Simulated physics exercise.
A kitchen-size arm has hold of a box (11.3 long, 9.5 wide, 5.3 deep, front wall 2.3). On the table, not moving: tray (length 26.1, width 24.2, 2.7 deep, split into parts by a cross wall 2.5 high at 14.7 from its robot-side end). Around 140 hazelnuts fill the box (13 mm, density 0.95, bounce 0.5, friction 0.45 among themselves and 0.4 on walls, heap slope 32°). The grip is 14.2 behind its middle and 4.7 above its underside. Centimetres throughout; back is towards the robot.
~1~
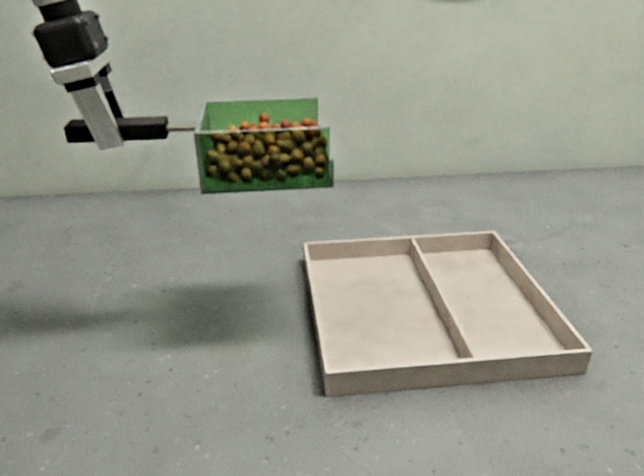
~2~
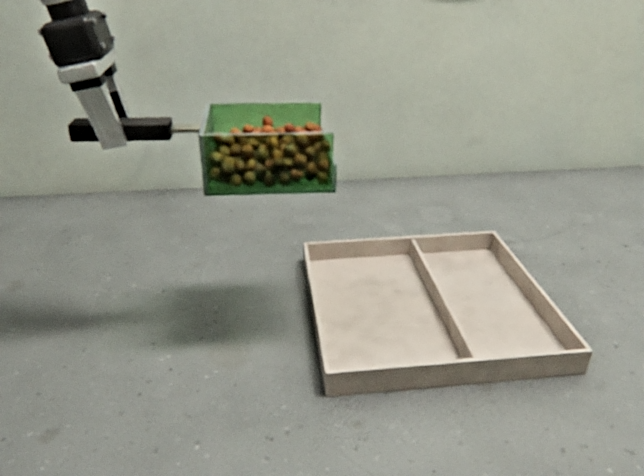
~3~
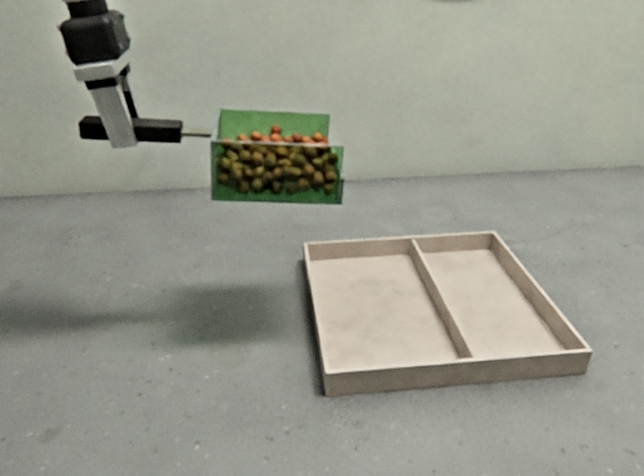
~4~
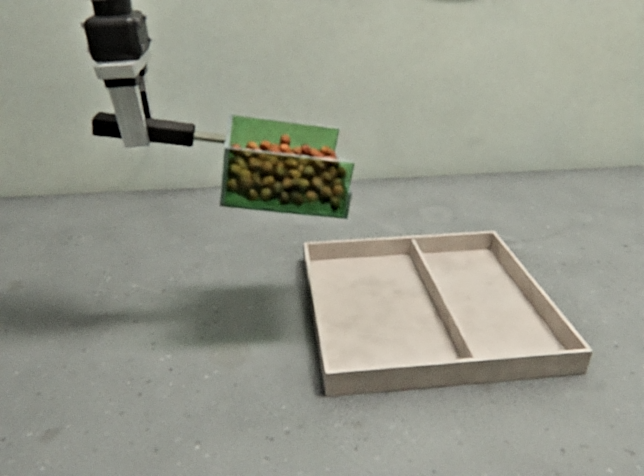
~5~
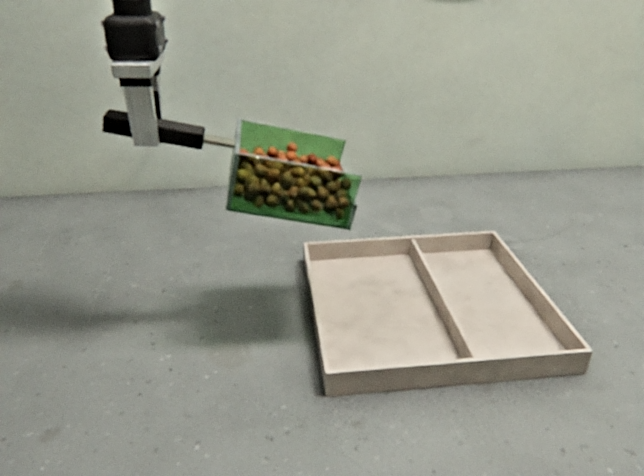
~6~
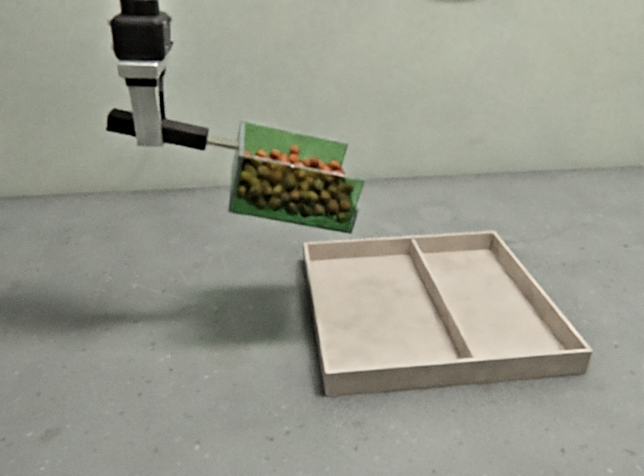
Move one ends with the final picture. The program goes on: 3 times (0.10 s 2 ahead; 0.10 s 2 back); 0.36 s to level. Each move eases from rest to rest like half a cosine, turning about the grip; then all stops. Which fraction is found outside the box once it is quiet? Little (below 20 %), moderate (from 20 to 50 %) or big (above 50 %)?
A little share, below 20 %, ends outside the box.
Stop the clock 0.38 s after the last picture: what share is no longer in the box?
Near 5 per cent so far.
Then, 0.38 s on, tilted 15° forward, highest piece 19 above the table; 130 in the box, 4 in the robot-side part, 2 in flight or on a rim.
Then, 0.77 s on, tilted 8° forward, highest piece 20 above the table; 124 in the box, 10 in the robot-side part, 1 in the far-side part, 1 in flight or on a rim.
Then, 1.16 s on, level, highest piece 22 above the table; 124 in the box, 11 in the robot-side part, 1 in the far-side part.
Then, 2.21 s on, level, highest piece 22 above the table; 124 in the box, 11 in the robot-side part, 1 in the far-side part.
In the end, 124 in the box, 11 in the robot-side part, 1 in the far-side part. That is 9 % outside the box.
